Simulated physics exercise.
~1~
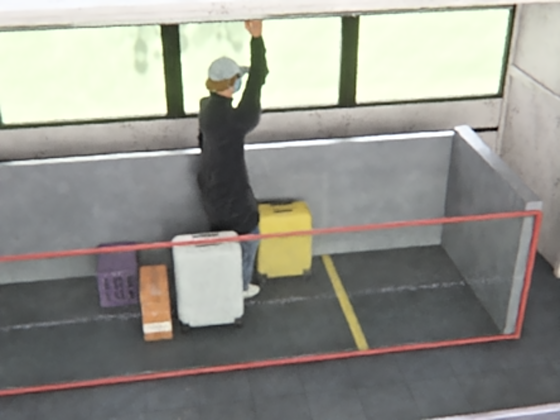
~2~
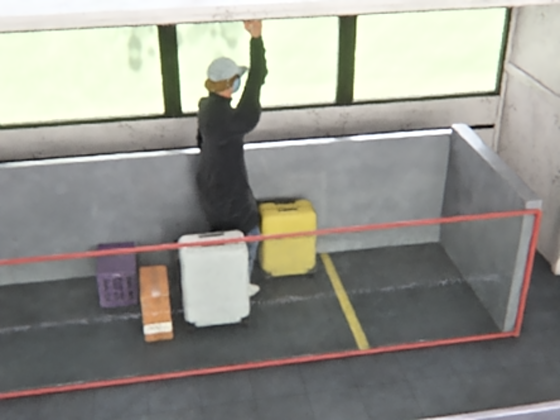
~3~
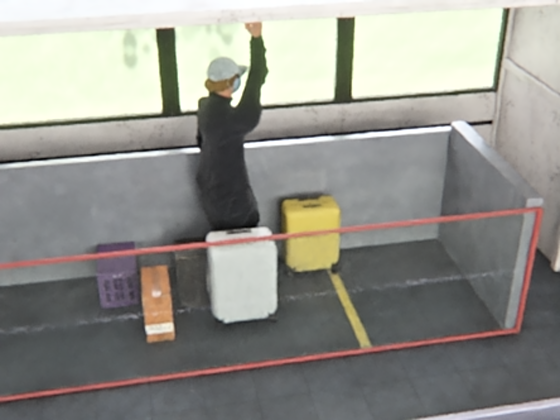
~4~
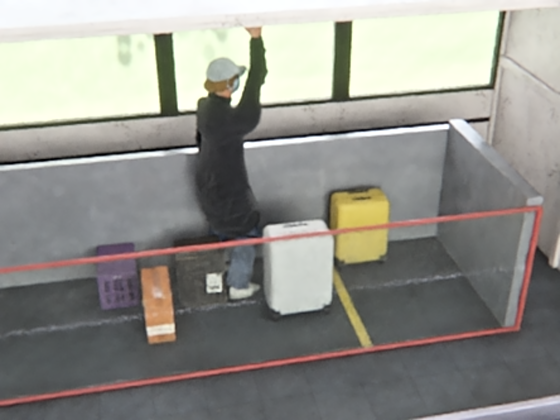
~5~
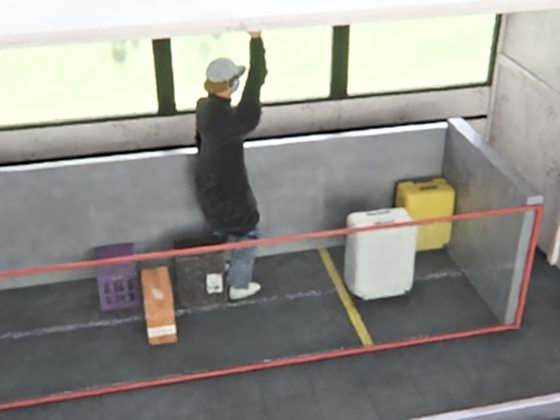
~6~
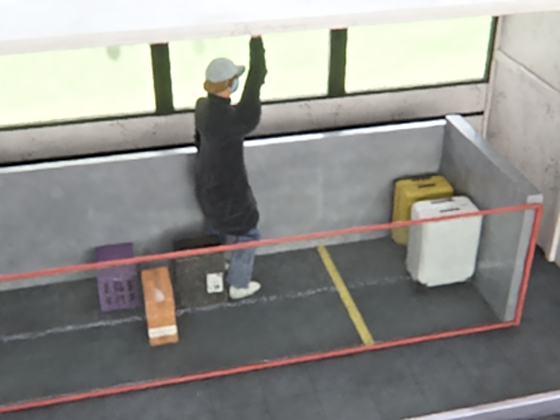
To begin with, a traveller in a cap and dark coat stands in a tram bay with one arm raised, beside a white case, a smaller yellow case, an orange carton and a purple crate. The white and yellow cases start rolling slowly to the right, while the traveller's feet stay put. They pick up pace, and a dark pack behind the white case comes into view. The yellow case crosses the yellow floor line, followed by the white one. Finally, both stand upright near the right wall, the white partly hiding the yellow, while the carton, crate and pack remain left of the line.
